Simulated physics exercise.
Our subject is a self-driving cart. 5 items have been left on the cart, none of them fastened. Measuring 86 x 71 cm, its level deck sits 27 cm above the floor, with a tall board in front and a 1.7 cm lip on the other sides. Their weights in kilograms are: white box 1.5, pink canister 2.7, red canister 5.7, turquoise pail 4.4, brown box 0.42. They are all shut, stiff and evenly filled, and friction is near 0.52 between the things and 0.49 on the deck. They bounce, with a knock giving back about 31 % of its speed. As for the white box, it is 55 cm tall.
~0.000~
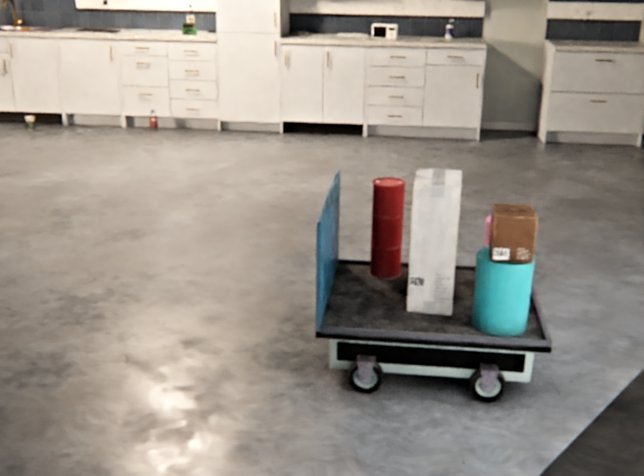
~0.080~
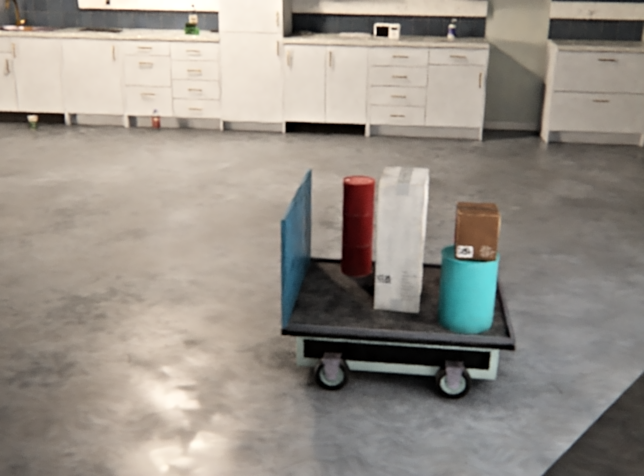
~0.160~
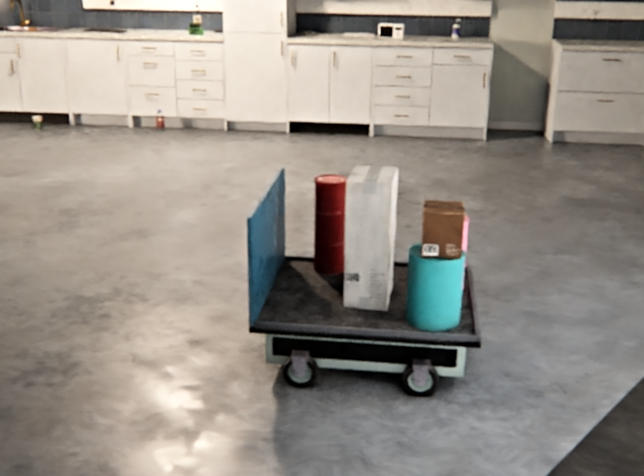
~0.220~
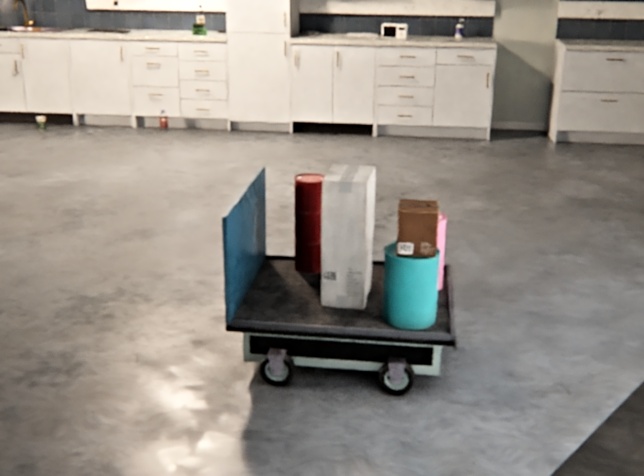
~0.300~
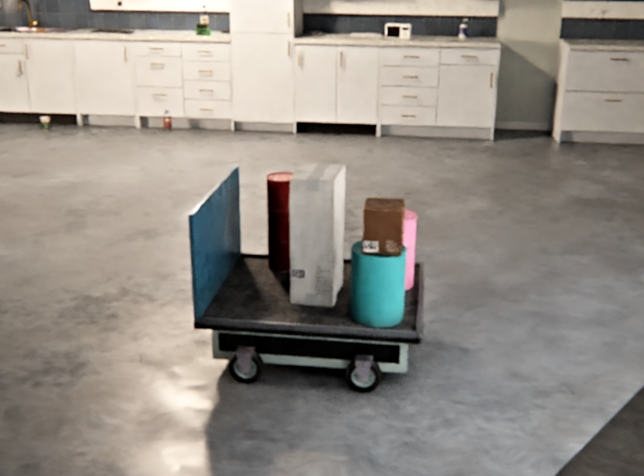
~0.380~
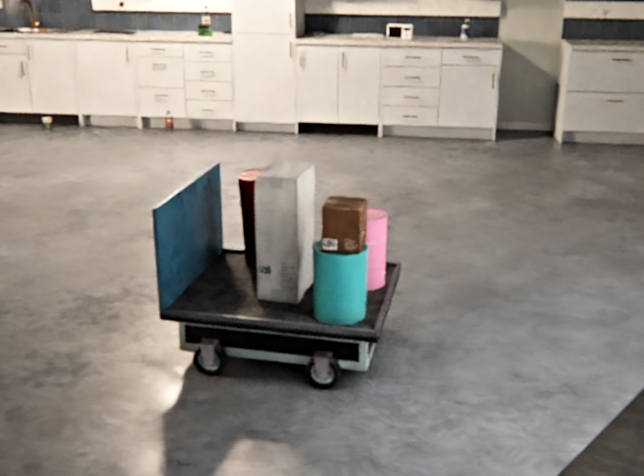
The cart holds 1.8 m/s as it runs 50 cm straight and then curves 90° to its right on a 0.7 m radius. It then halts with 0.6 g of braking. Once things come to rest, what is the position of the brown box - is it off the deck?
The brown box has ended up off the deck.
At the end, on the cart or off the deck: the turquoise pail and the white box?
The turquoise pail is still on the cart; the white box ends off the deck.
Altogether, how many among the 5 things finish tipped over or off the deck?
It comes to 4.
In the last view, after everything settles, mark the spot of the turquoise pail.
It comes to rest somewhere around (265, 179).
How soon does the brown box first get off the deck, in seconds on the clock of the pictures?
Answer: About 0.8 s.
After 0.78 s, 140 cm covered, turned 62°; brown box 7° off upright near (157, 190); red canister on its side; white box 5° off upright.
After 1.28 s, 216 cm covered, turned 90°; brown box now off the deck; red canister on its side; white box 37° off upright.
In the end (3.2 s), off the deck, white box and brown box; toppled on the cart, red canister and turquoise pail; the last one under 10 cm from the start.
